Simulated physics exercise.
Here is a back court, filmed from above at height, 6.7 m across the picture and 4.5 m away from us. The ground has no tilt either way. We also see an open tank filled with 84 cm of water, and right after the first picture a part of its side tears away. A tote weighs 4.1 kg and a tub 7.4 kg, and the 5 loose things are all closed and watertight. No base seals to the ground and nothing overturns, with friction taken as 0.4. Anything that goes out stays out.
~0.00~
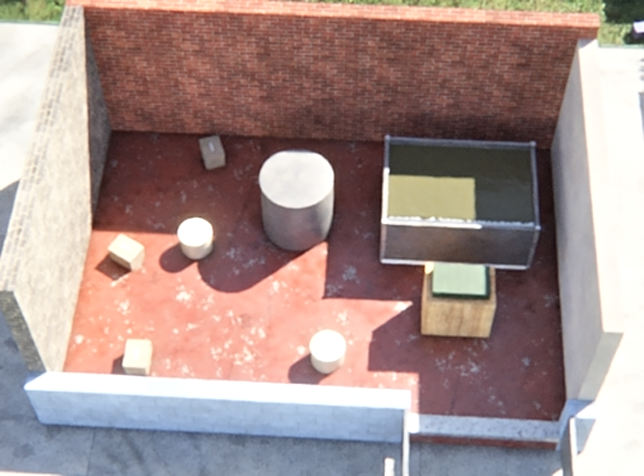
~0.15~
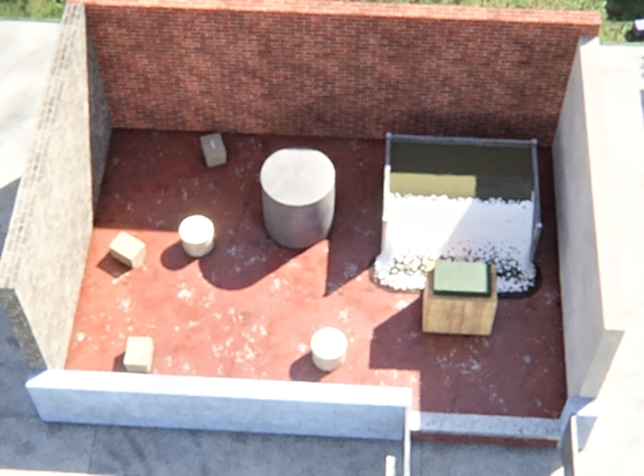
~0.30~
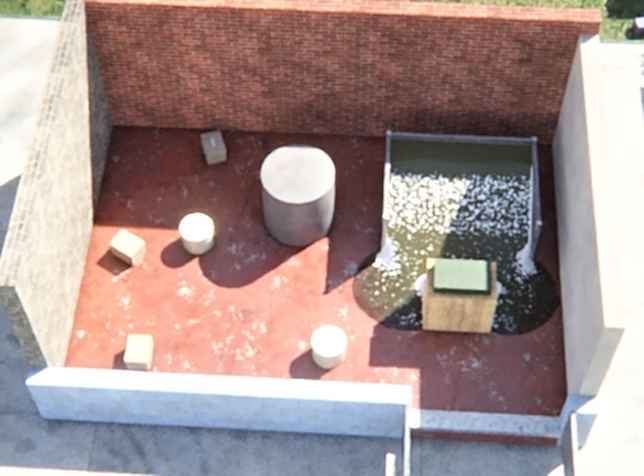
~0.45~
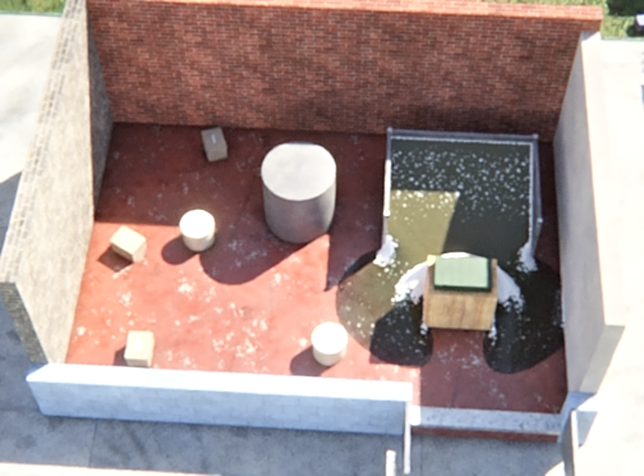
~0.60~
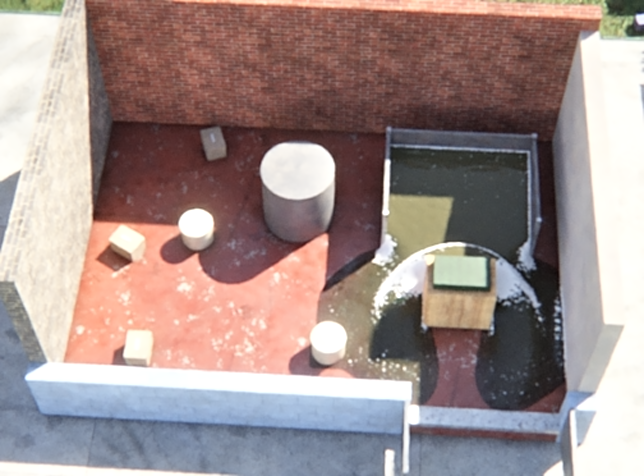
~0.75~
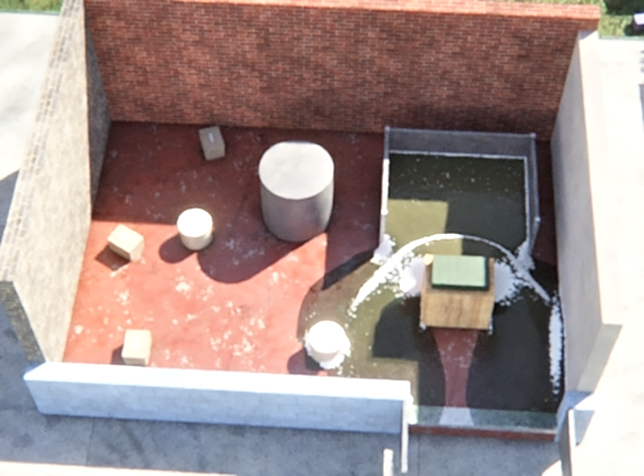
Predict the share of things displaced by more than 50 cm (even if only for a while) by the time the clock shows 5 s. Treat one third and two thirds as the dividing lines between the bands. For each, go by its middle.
The portion is a third to two thirds.
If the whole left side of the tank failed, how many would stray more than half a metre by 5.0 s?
Count: 4.
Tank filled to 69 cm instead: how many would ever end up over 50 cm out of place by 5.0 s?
The count would be 3.
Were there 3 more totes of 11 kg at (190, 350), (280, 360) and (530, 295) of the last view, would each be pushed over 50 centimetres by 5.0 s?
So it's gets above, then gets above, then gets above.
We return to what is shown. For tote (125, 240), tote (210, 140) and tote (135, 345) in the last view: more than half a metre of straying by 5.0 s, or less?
In order: Farther, not as far and farther.
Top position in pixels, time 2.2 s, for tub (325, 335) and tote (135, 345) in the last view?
Roughly (100, 339), then roughly (88, 319).
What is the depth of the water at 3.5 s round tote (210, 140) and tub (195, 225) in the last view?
Depth approx. 0 cm / 1 cm.
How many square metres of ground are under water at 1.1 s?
Around 11.0 m2 of it.
After 1.1 s 1 of 5 are over 50 cm from their spots; 0 afloat.
After 2.2 s 2 of 5 are over 50 cm from their spots; 1 afloat.
After 3.5 s 3 of 5 are over 50 cm from their spots; 2 afloat.
After 5.0 s 3 of 5 are over 50 cm from their spots, and 3 have been at some point; 1 afloat.
